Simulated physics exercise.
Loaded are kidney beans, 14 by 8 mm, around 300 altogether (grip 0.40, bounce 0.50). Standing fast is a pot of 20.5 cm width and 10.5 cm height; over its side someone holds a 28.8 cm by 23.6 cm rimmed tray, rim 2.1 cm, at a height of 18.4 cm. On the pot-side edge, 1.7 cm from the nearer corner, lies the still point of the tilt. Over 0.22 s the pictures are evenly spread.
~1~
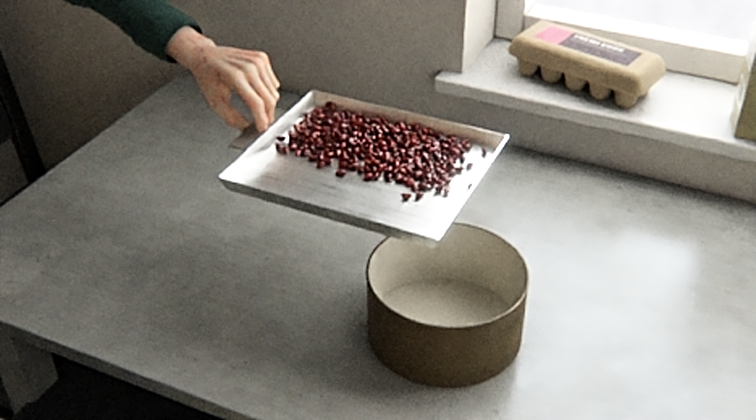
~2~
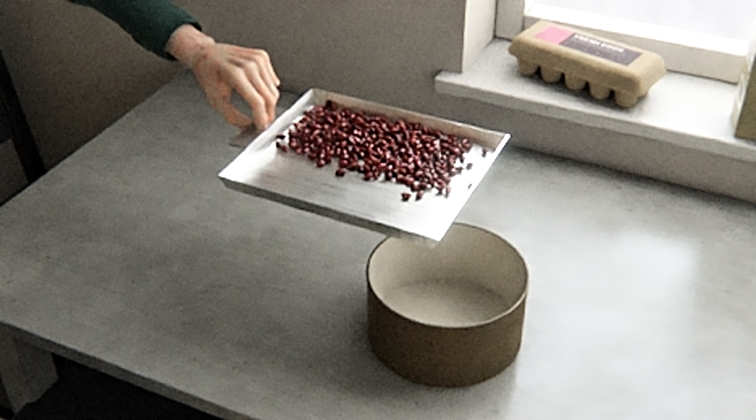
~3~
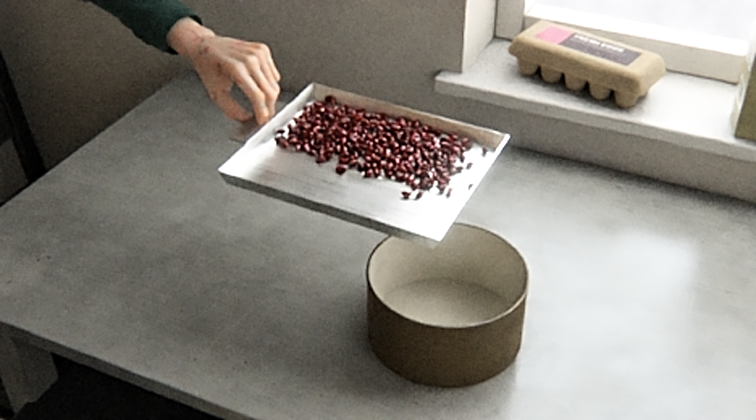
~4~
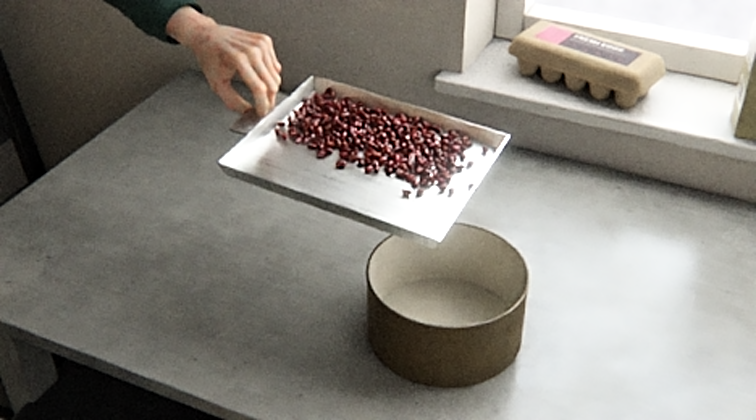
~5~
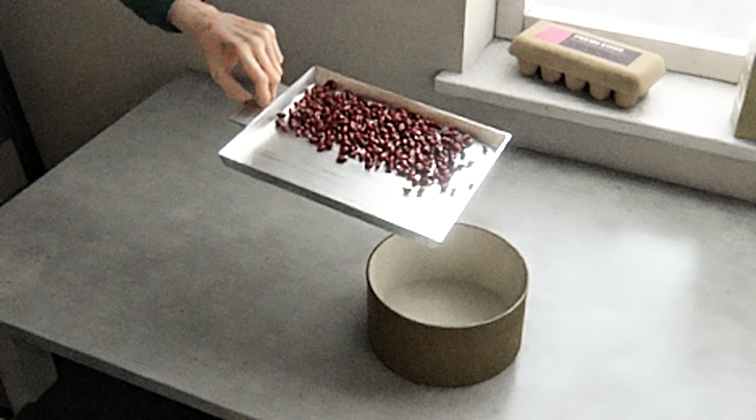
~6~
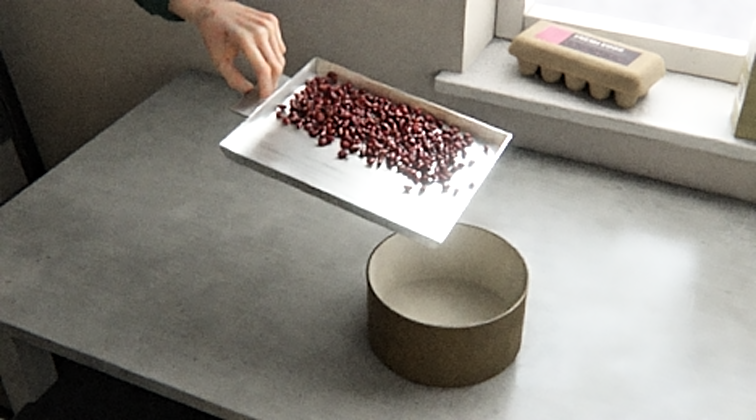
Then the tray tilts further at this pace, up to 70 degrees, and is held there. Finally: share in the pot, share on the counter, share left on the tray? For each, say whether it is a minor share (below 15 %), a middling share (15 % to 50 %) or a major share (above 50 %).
Outcome: Pot: A modest amount, counter: A modest amount, left on the tray: A modest amount.
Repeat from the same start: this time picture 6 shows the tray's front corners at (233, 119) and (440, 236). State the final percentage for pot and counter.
That works out as pot 25 and counter 60.
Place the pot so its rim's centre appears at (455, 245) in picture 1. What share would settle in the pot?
About 40 per cent.
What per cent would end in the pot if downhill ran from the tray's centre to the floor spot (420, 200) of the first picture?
That comes to around 55 per cent.
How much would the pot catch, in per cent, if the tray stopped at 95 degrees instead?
55 %.
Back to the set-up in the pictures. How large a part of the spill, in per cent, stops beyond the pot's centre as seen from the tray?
Around 90 per cent, give or take.
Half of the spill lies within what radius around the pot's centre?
Some 20 centimetres.
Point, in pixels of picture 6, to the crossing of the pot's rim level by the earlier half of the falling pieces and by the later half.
Earlier half at about (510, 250), later half at about (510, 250) in pixels.
Then, 0.46 s after the last picture, tilt 39 degrees; the tray holds 100 %, the pot 0 %.
Then, 0.76 s after the last picture, tilt 58 degrees; the tray holds 85 %, the pot 0 %.
Then, 1.17 s after the last picture, tilt 70 degrees; the tray holds 50 %, the pot 25 %.
In the end, pot 30 %, counter 30 %, tray 40 %.
